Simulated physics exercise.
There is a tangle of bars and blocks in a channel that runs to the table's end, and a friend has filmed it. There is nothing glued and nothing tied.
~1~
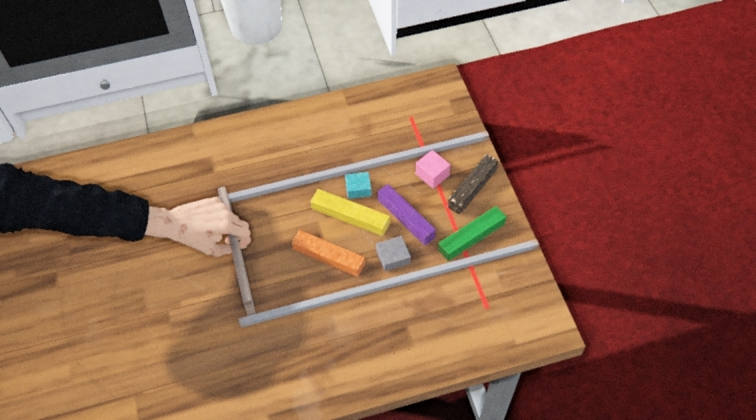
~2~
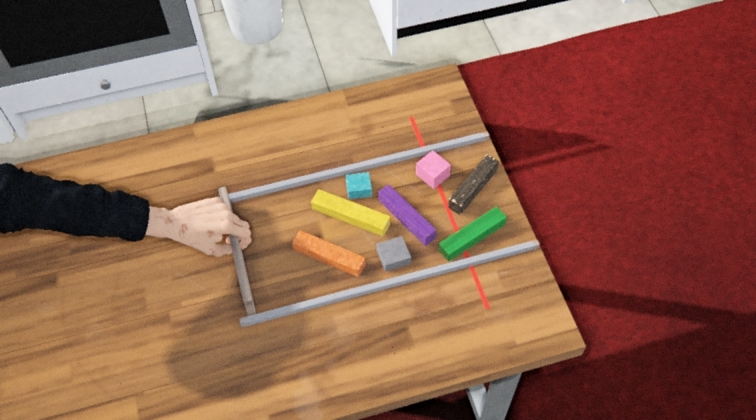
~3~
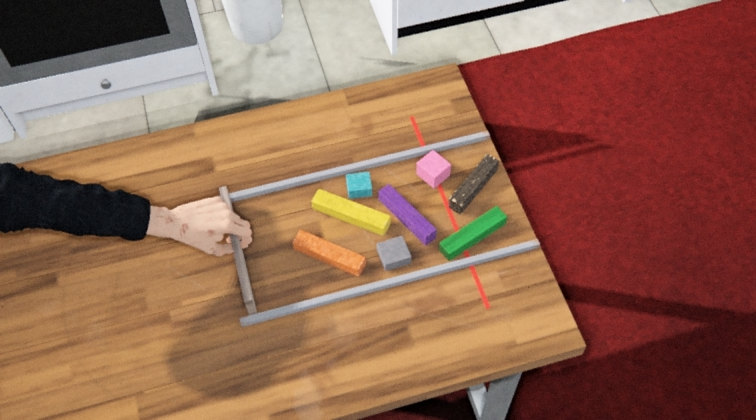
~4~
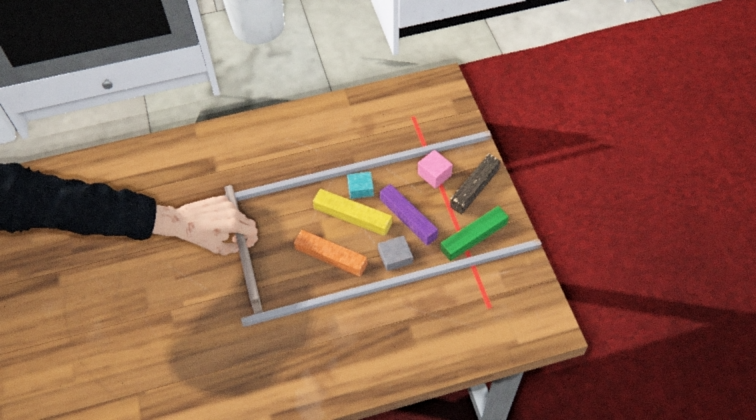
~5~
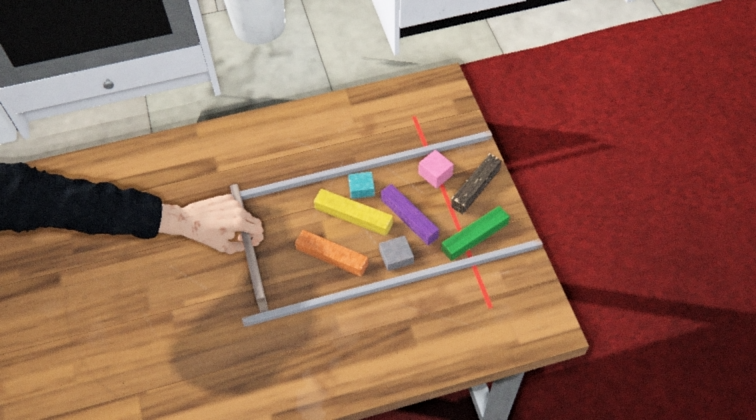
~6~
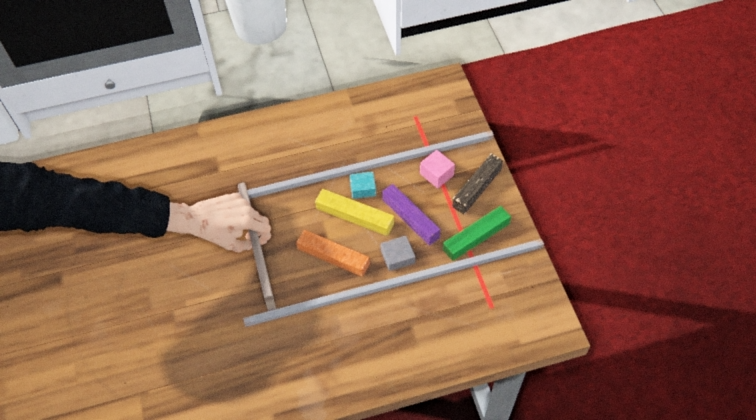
On a wooden table in a kitchen, seen from above at an angle, two grey rails form a channel beside a red rug. Yellow and orange bars lie left of a purple bar, with small teal and grey blocks nearby, and a pink block, dark bar and green bar near a red line at right. A dark-sleeved hand slides a crossbar slightly rightward, while the pieces barely shift.
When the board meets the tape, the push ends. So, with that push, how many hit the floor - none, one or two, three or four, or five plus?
I'd say one or two.
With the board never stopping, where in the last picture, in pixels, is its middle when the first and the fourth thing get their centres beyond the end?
Its middle is near (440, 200) and then near (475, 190).
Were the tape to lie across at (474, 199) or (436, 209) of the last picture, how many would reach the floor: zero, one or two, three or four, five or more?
In order, you'd get 3 or 4 falling, then none.
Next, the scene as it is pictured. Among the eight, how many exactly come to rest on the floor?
That would be exactly 2.
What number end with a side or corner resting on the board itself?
Counting them up gives 2.
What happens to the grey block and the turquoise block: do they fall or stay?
The grey block keeps its place, and the turquoise block keeps its place.
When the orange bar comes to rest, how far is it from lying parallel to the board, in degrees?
The angle is about 0 degrees.
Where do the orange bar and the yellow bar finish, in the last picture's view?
The orange bar comes to rest close to (468, 223), while the yellow bar rests close to (472, 190).
Soon after, none off yet; black bar at rest near (478, 184); green stick at rest near (477, 233); pink block at rest near (437, 169).
After that, none off yet; black bar displaced a little near (493, 175); green stick displaced a little near (508, 223); pink block displaced about its own width near (454, 168).
In the end, the number that fall off is one or two; gone, green stick and black bar.
